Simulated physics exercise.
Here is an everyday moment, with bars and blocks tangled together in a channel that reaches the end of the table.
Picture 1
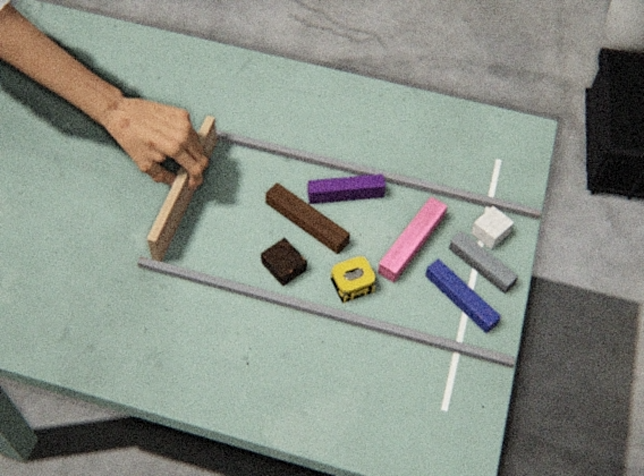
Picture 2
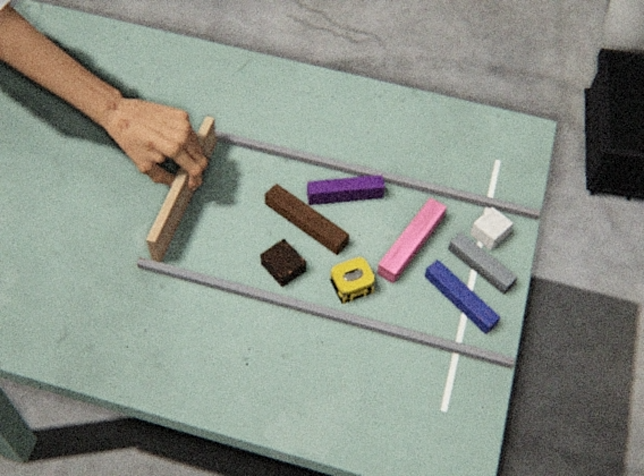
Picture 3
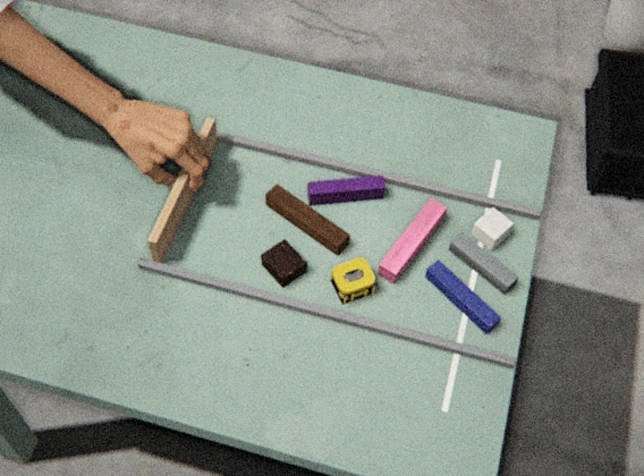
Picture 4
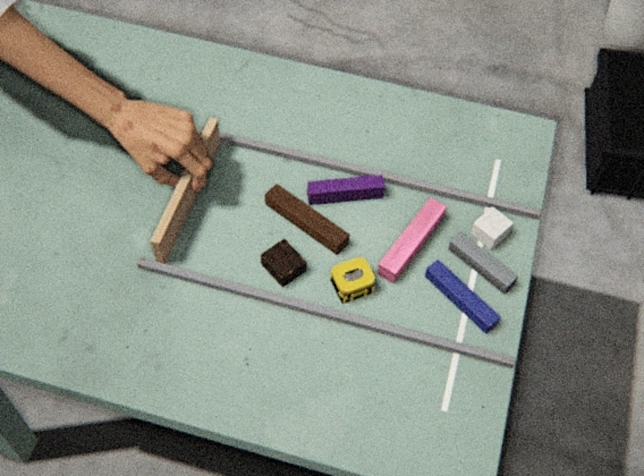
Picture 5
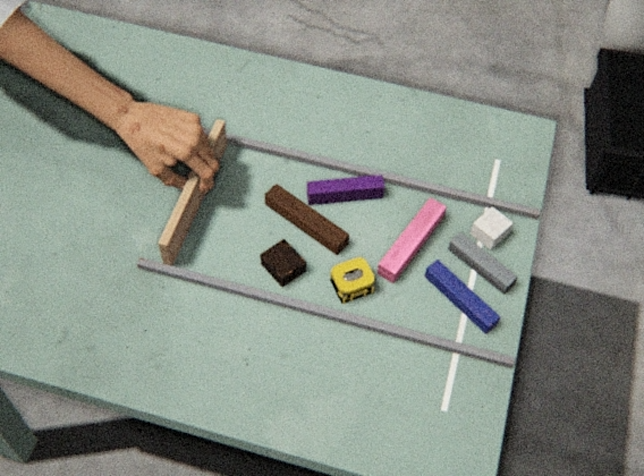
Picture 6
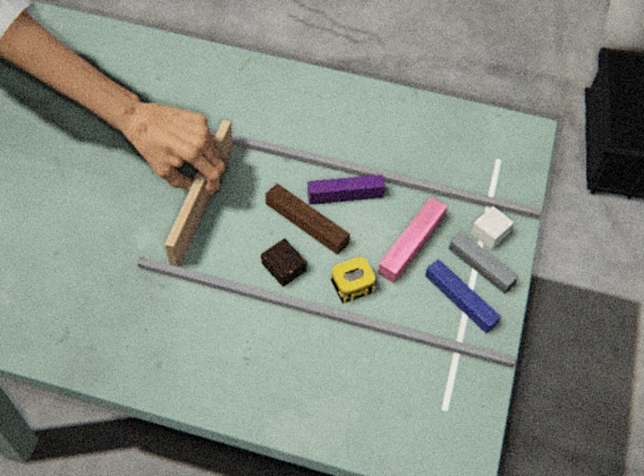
A hand holding a wooden board still, then sliding it slightly right between two rails toward unmoving coloured bars and blocks.
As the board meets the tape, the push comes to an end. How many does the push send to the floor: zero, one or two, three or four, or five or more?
The table loses three or four pieces.
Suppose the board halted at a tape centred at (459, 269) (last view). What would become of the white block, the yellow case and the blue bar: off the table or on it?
What happens: The white block goes down, the yellow case does not come off, the blue bar goes down.
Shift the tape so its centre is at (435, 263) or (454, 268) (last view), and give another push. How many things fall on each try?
Counts per try: 1; 3.
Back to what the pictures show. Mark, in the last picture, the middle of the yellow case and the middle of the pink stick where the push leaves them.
Final centres, first then second: (515, 337), (530, 277).
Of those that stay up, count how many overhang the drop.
Expected count: 4.
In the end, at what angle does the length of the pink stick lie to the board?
Near 35 degrees.
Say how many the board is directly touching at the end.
Looks like 3 of them, all told.
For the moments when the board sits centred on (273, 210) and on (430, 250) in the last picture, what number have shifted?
I make it 1 at the first spot and 8 at the other.
Early on, none off yet; white block at rest near (492, 228); grey stick at rest near (483, 262); blue bar at rest near (462, 296).
A while later, none off yet; white block at rest near (492, 228); grey stick moving near (490, 263); blue bar travelled a little near (492, 302).
Finally, the number that fall off is three or four; lost, blue bar, grey stick and white block.
